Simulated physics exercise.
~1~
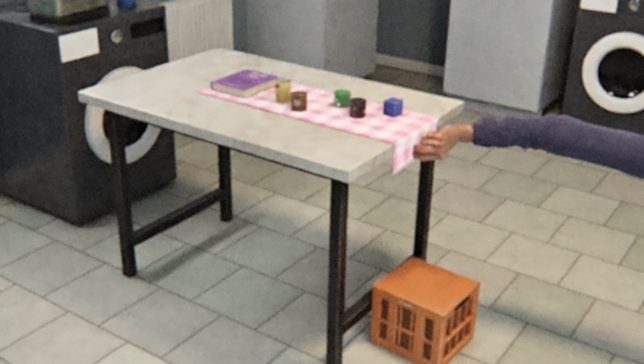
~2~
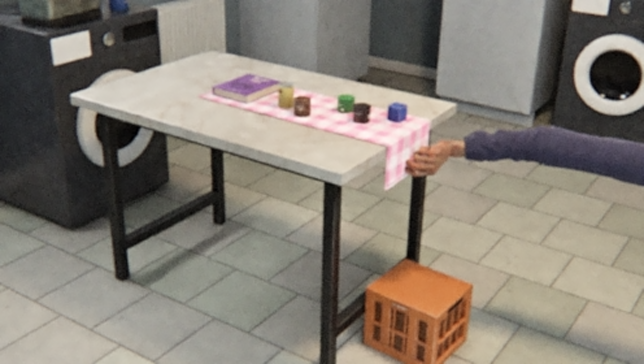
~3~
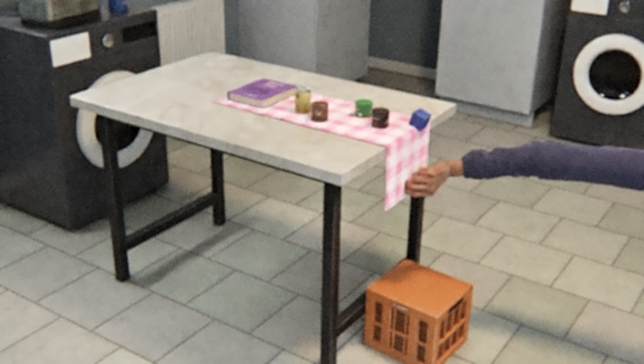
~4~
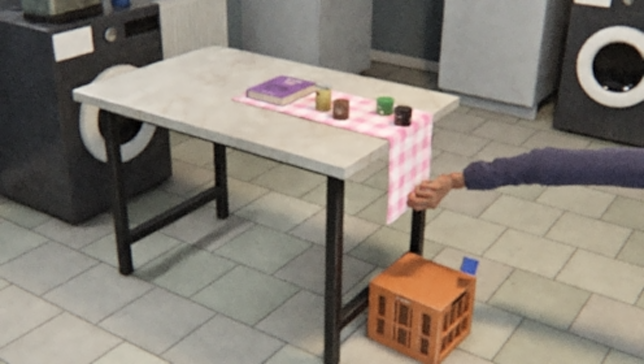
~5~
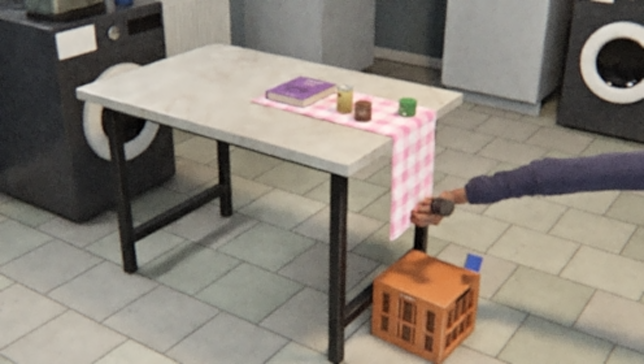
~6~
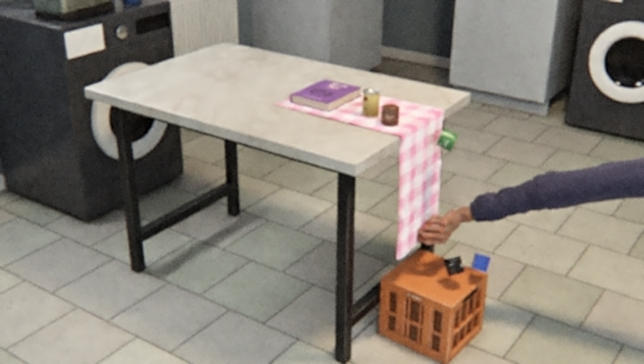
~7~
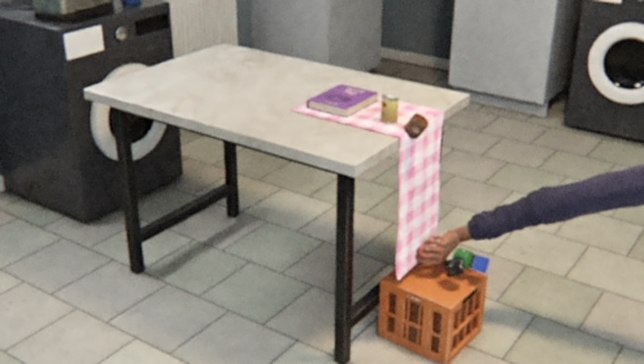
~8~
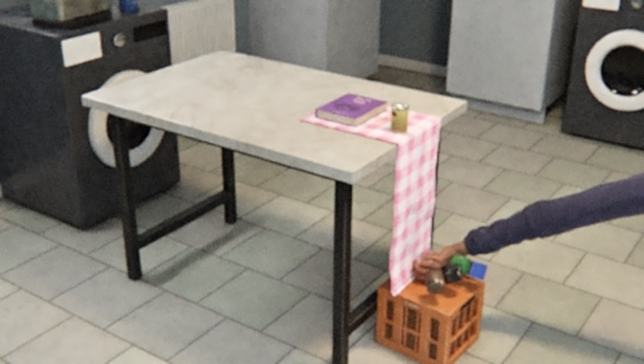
Pink checked cloth being drawn down off a table by a hand, four small items dropping onto an orange crate, yellow can staying upright.
